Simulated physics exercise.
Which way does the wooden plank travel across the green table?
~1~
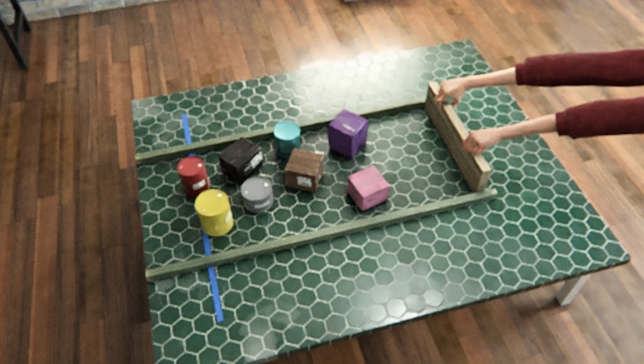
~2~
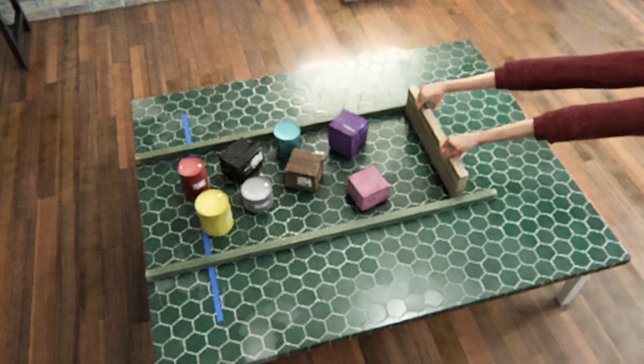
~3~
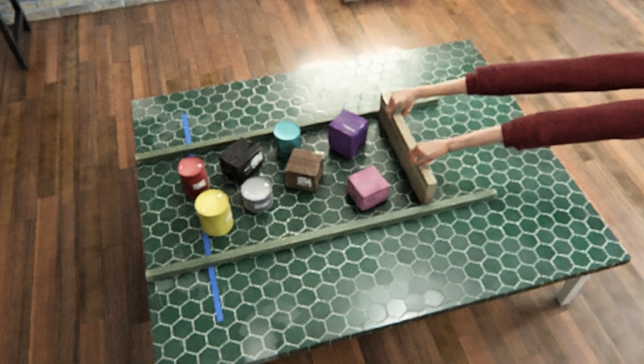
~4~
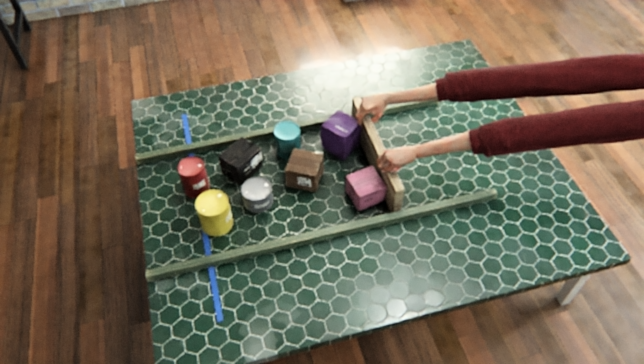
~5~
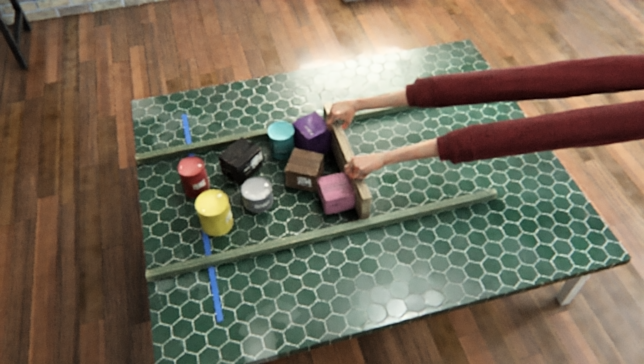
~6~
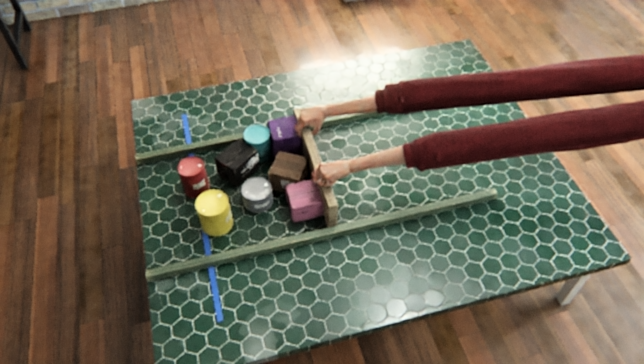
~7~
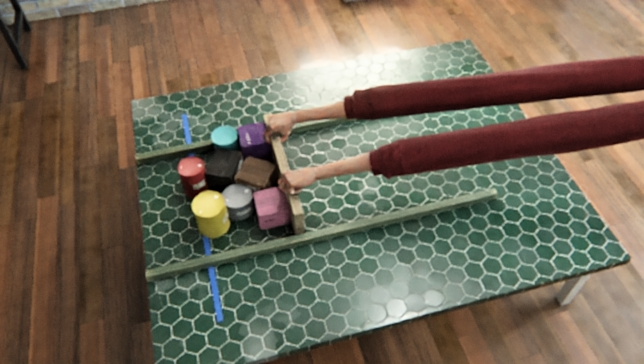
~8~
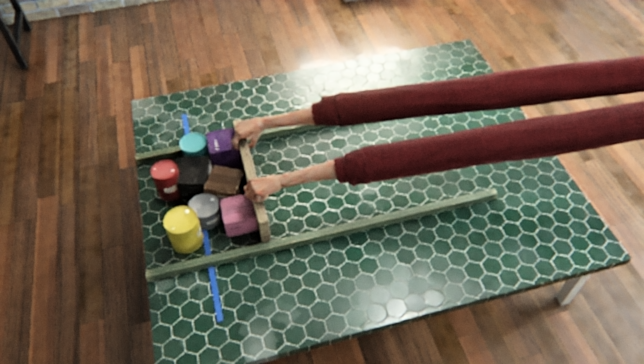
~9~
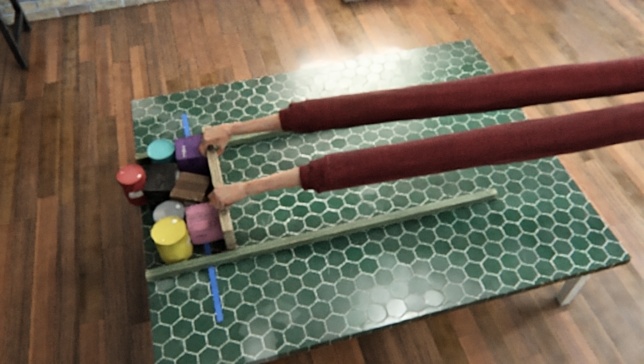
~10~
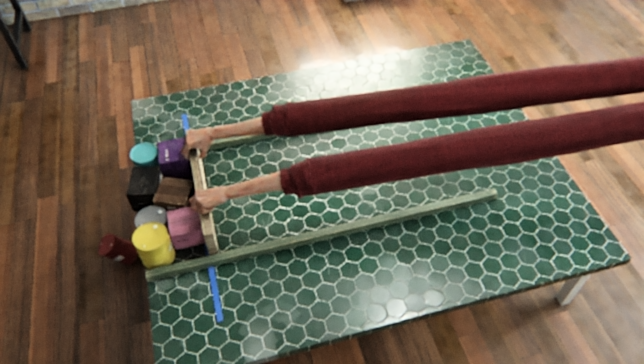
The plank travels to the left, with two hands pushing it along the table.
